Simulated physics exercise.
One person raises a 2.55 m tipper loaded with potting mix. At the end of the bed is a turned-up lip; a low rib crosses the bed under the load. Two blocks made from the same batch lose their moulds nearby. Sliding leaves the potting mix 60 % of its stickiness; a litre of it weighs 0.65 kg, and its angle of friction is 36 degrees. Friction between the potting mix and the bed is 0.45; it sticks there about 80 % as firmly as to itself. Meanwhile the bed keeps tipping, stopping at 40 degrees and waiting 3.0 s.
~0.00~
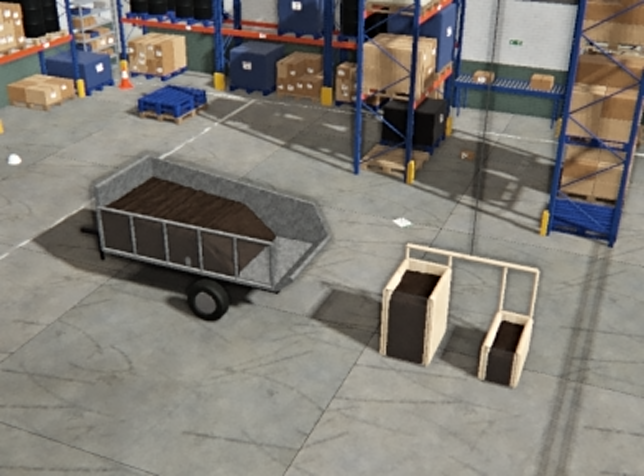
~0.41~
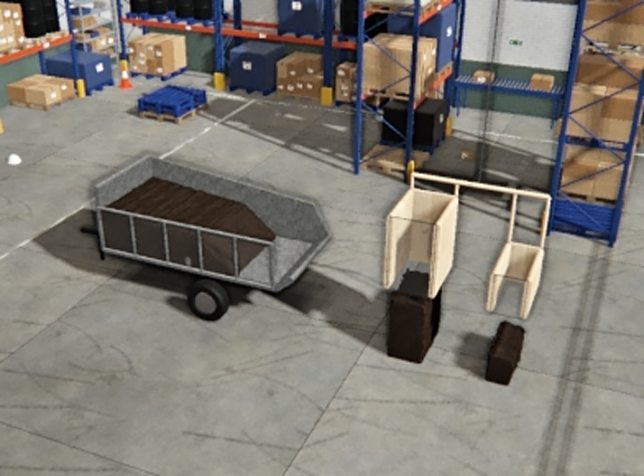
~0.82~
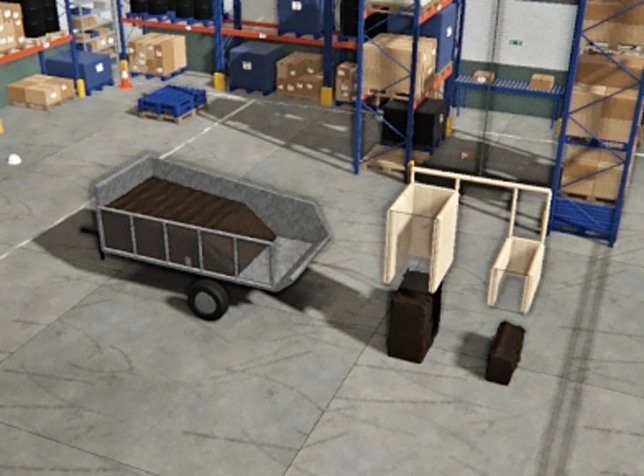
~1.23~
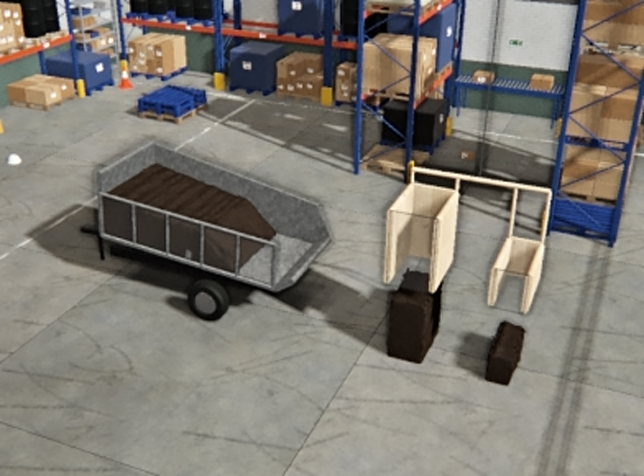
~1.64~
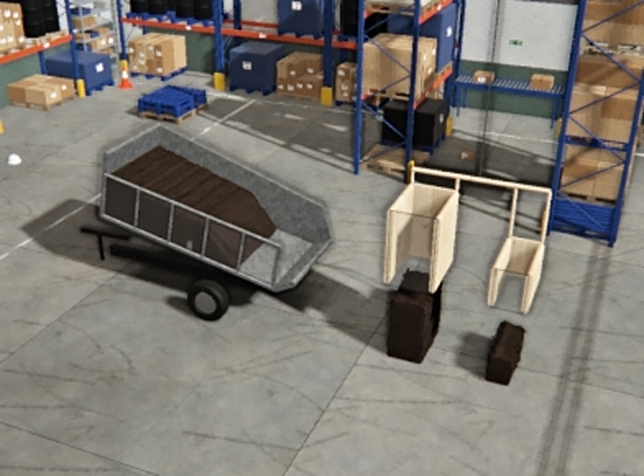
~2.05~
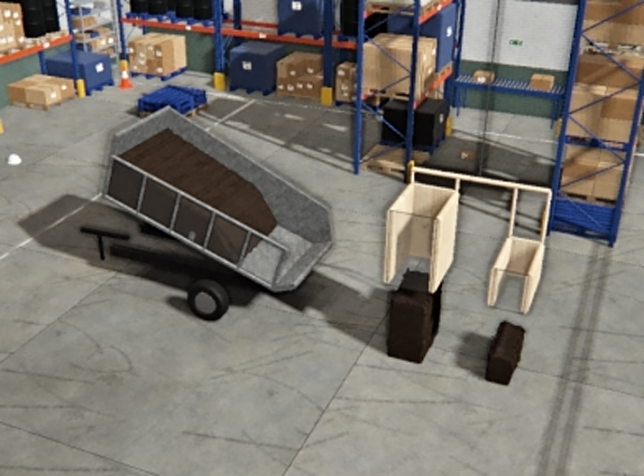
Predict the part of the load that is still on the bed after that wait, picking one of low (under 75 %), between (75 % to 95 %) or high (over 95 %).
Predicted: High.
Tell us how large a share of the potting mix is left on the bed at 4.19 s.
Near 100 per cent.
After 2.68 s, the tilt is 29 degrees and 100 % is on the bed.
After 3.44 s, the tilt is 40 degrees and 100 % is on the bed.
After 4.19 s, the tilt is 40 degrees and 100 % is on the bed.
After 4.94 s, the tilt is 40 degrees and 100 % is on the bed.
After 6.42 s, at the end, the tilt is 40 degrees and 100 % is on the bed.
